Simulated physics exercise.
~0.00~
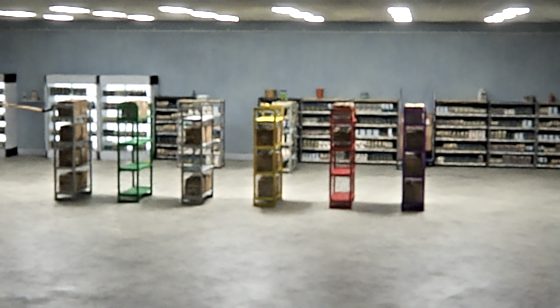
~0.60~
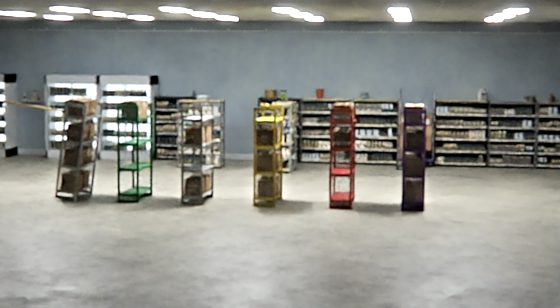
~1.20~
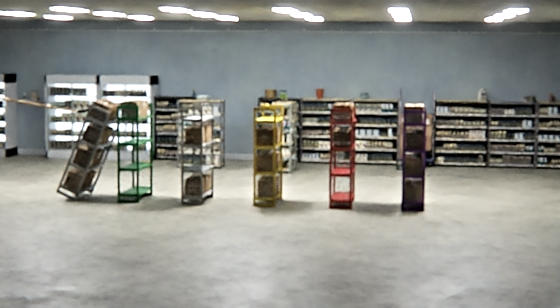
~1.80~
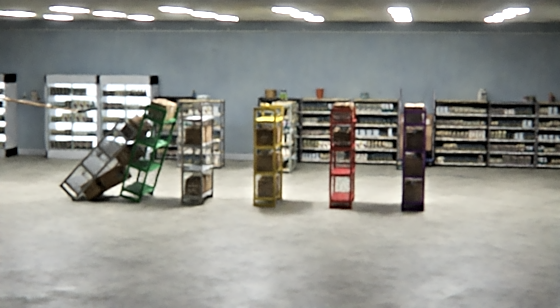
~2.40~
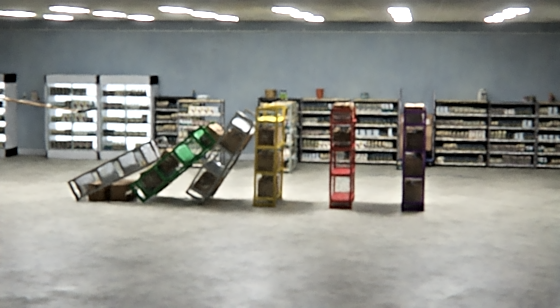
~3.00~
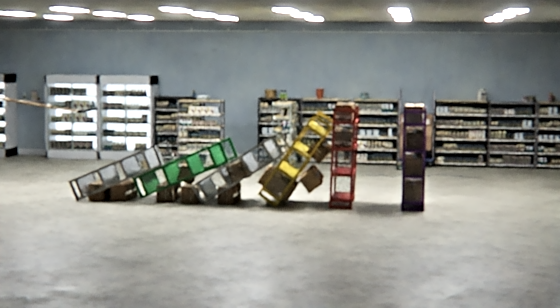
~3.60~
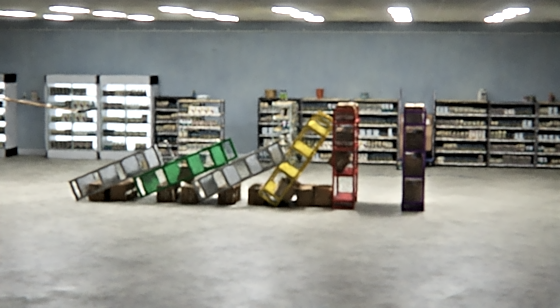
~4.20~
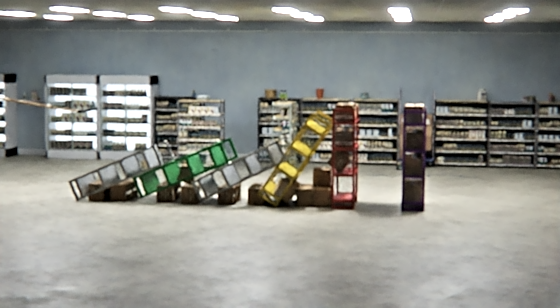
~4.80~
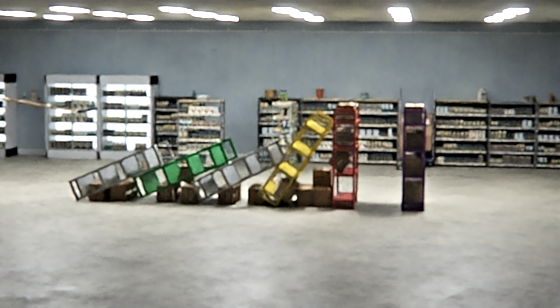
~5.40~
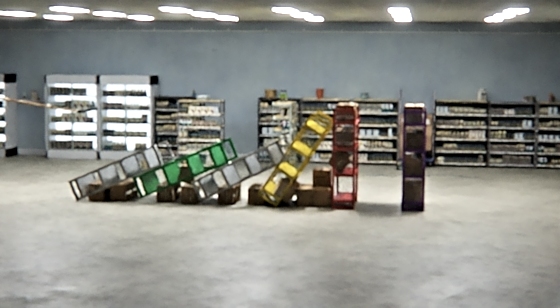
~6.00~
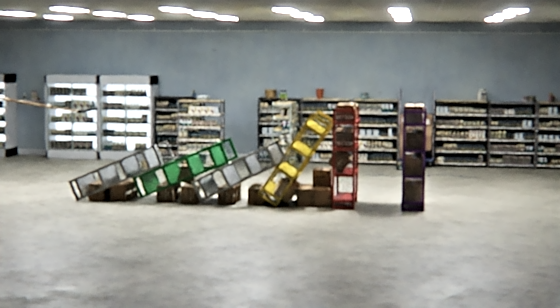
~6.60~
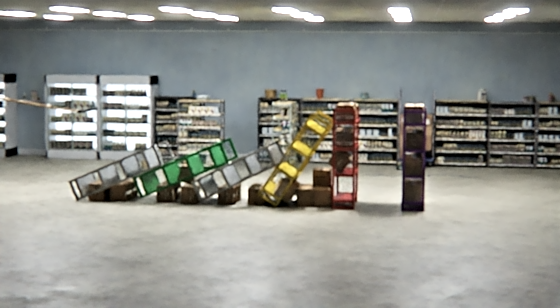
Six shelving racks in a store, the leftmost tipping rightward and toppling three others, cartons spilling, red and purple left standing.
